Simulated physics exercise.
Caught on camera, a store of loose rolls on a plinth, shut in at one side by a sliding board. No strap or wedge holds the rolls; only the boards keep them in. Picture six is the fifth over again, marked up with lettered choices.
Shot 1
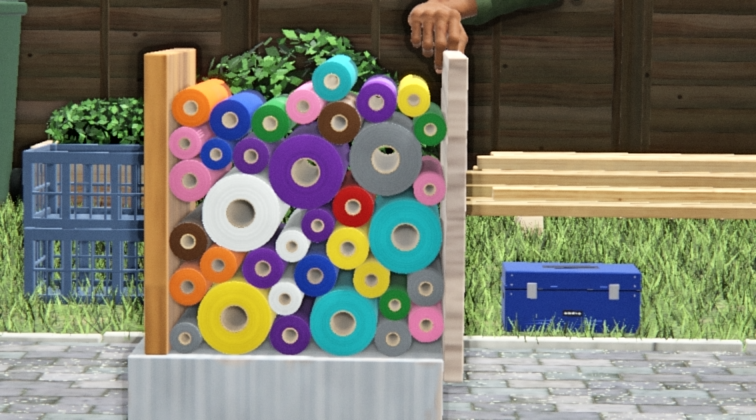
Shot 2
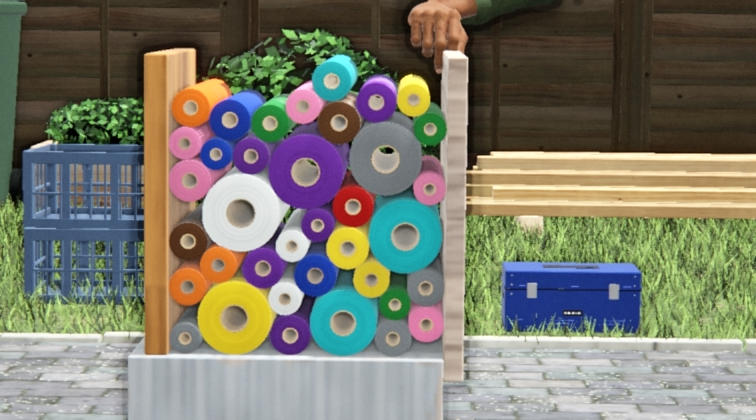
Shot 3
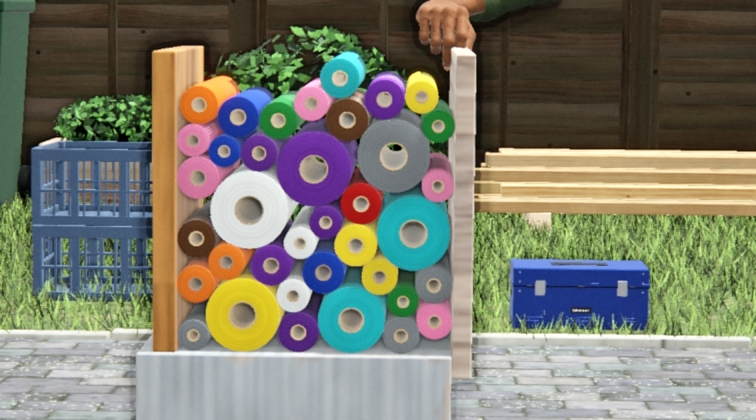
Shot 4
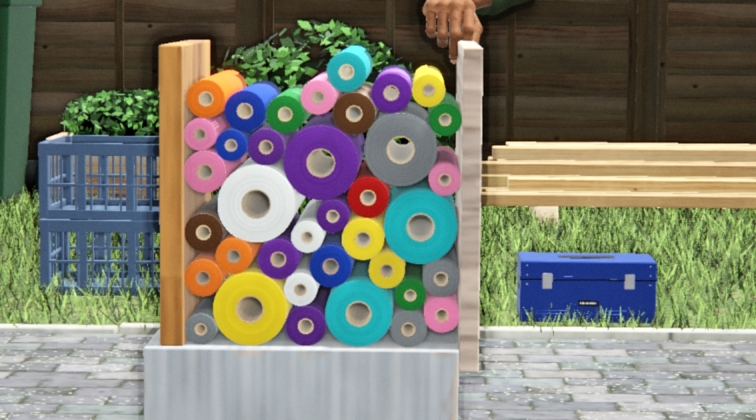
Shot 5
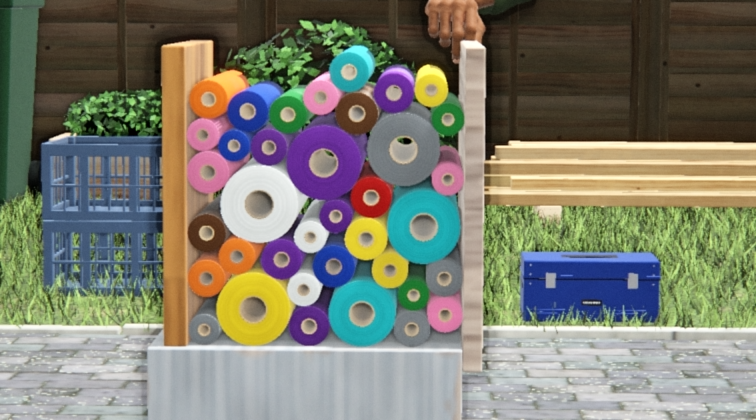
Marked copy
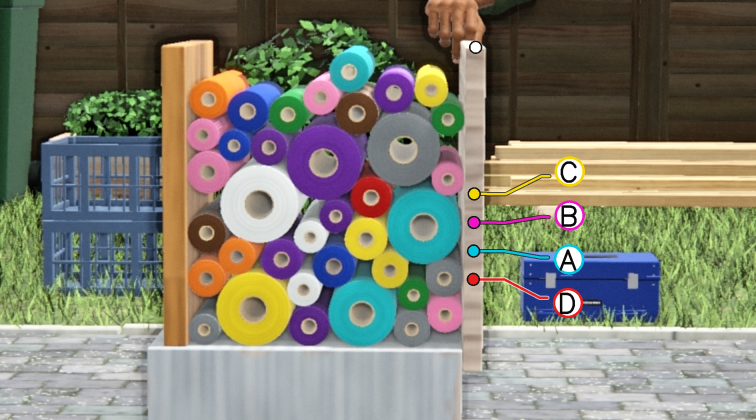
Colourful loose rolls sitting stacked between upright boards on a grey plinth, a hand staying at the right board, view shifting slightly.
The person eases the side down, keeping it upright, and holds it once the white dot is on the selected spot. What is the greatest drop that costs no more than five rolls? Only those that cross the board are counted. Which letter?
Slide it to C.
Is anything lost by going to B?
Yes, at B.
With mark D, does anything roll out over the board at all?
Yes, at D.
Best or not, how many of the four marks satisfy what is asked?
One of the four.
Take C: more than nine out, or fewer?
Fewer than nine.
On the copy, A at (474, 251); B at (474, 223); C at (474, 194); D at (473, 279); the white dot at (476, 47).
On C. First, top of the board (465, 112).
Then, top of the board (465, 189).
Finally, top of the board (465, 193), three out over the board.
By contrast, A more than five out over the board; B more than five out over the board; D more than five out over the board.
